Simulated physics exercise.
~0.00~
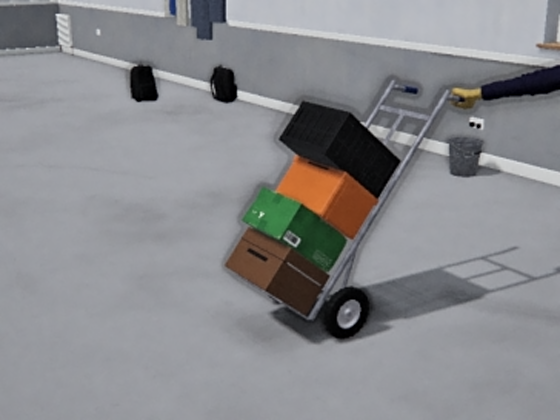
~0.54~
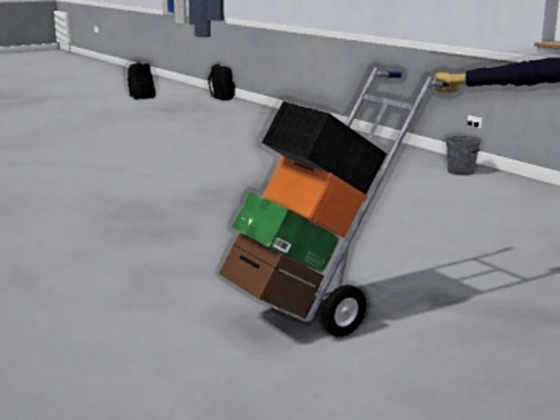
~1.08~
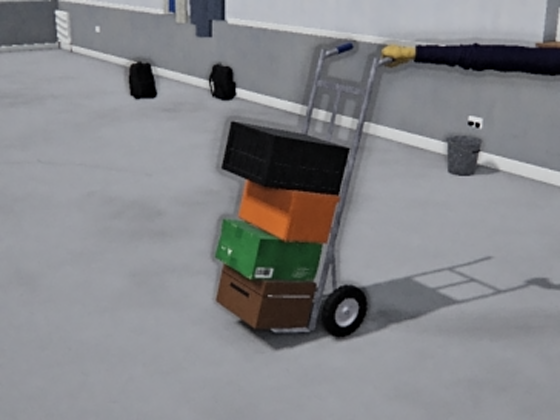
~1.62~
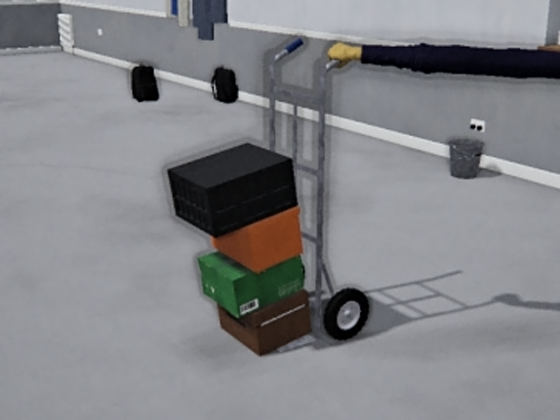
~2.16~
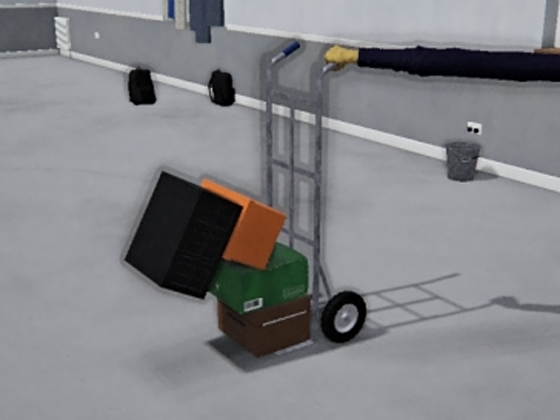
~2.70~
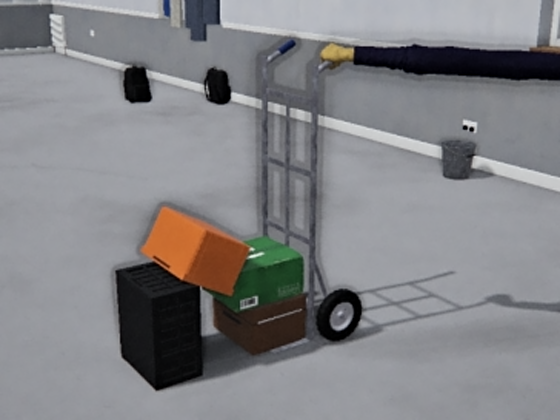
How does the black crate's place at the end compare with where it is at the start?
At the start the black crate sits on top of the stack on the tilted sack truck. By the end it is on the floor, lower down and to the left of the boxes still on the truck.
To begin with, a gloved hand holds a sack truck tilted back to the right on a grey floor, loaded with a brown toolbox, a green parcel, an orange tote and a black crate on top. The hand swings the truck upright towards the left, and the stack starts to lean away from the frame. Once the truck is standing, the black crate topples off to the left and the orange tote tips after it. The crate ends up standing on the floor, while the tote rests tipped over against the green parcel, which stays on the toolbox.
